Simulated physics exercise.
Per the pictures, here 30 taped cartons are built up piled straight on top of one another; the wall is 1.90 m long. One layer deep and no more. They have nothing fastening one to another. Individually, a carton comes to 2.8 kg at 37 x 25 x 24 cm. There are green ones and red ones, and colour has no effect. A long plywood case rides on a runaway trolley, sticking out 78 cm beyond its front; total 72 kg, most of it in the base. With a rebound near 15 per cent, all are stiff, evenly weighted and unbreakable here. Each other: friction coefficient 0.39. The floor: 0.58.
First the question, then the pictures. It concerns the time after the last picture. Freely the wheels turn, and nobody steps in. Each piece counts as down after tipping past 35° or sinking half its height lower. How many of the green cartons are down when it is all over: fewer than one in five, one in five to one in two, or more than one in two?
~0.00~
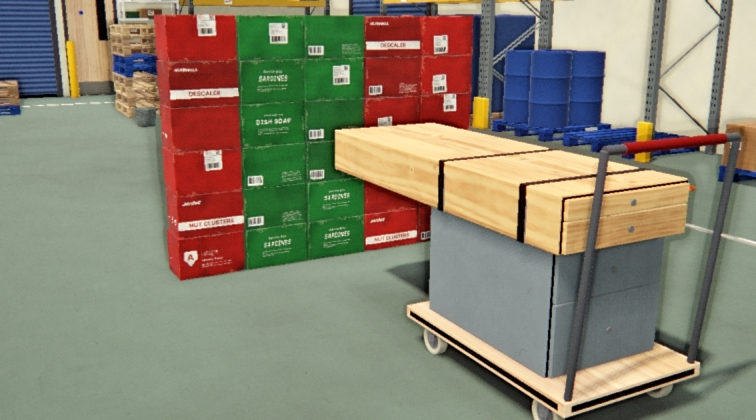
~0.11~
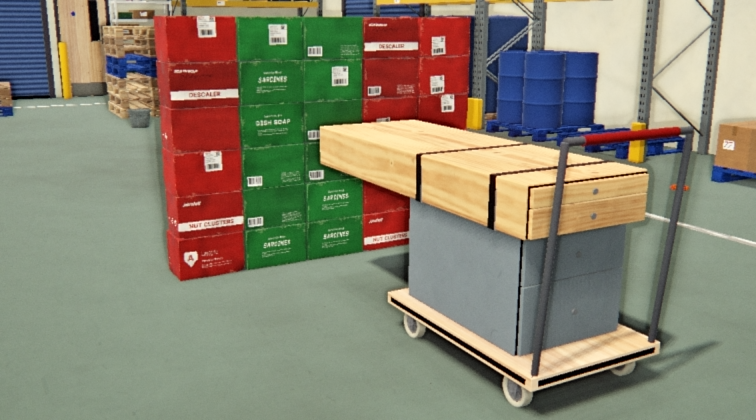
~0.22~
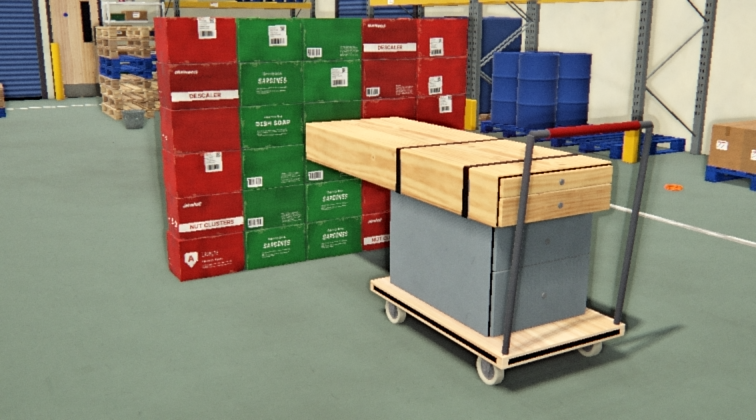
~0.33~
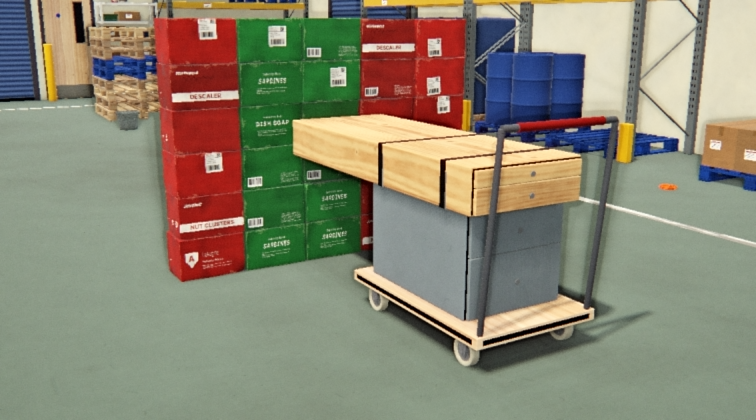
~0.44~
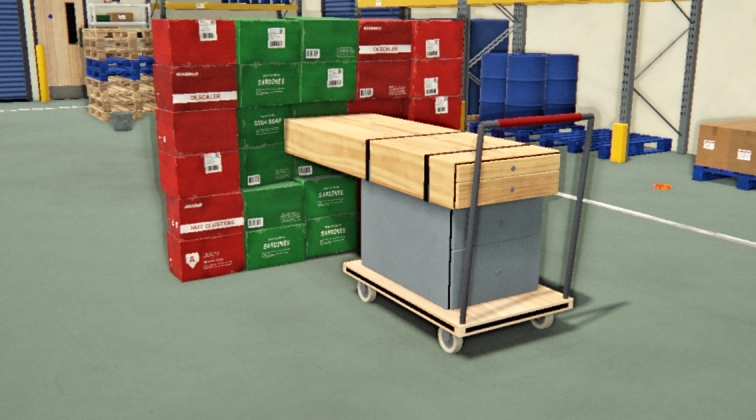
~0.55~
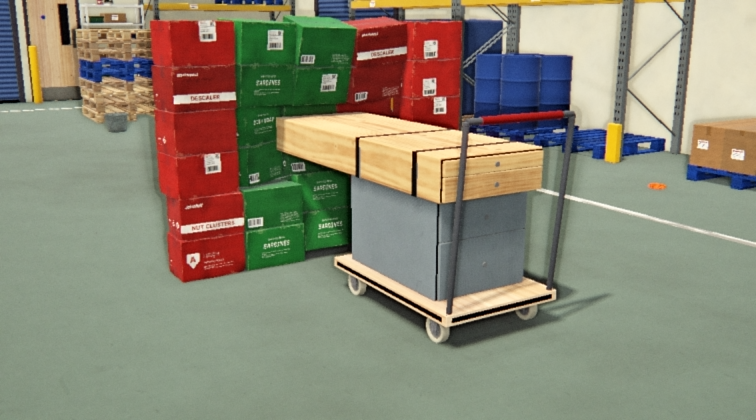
More than one in two.
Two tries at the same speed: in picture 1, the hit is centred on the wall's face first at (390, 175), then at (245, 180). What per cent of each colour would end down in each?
For red it's 60 then 30 per cent, for green 40 then 50 per cent.
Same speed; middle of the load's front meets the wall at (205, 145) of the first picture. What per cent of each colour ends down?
The red ones would be 30 per cent down and the green ones 30 per cent.
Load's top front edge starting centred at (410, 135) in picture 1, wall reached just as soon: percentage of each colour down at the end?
Red 20%, green 60%.
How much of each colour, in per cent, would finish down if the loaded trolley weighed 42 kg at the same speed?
You'd get red at 30 and green at 80 per cent down.
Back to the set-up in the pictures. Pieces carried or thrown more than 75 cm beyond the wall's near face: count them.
Around 10, give or take.
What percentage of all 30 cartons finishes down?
It works out at roughly 50 per cent.
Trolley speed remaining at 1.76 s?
Its speed is around 0.1 m/s.
After 0.70 s, load 40 cm past the wall's line, still rolling; none of the 12 green cartons down (0 of 30 in all colours); top green carton 10° from how it stood.
After 0.98 s, load 63 cm past the wall's line, still rolling; 5 of the 12 green cartons down (9 of 30 in all colours); top green carton 18° from how it stood; top red carton 25 mm from its place.
After 1.32 s, load 86 cm past the wall's line, still rolling; 10 of the 12 green cartons down (15 of 30 in all colours); top green carton 27° from how it stood, 22 cm lower; top red carton 27 mm from its place.
After 1.76 s, load 1.01 m past the wall's line, still rolling; 10 of the 12 green cartons down (15 of 30 in all colours); top green carton upside down; top red carton 27 mm from its place.
In the end (2.9 s), load 1.02 m past the wall's line, stopped; 10 of the 12 green cartons down (15 of 30 in all colours); top green carton upside down; top red carton 27 mm from its place. That is 83 per cent. From the last view, middles, top green carton near (147, 181), top red carton near (430, 40).
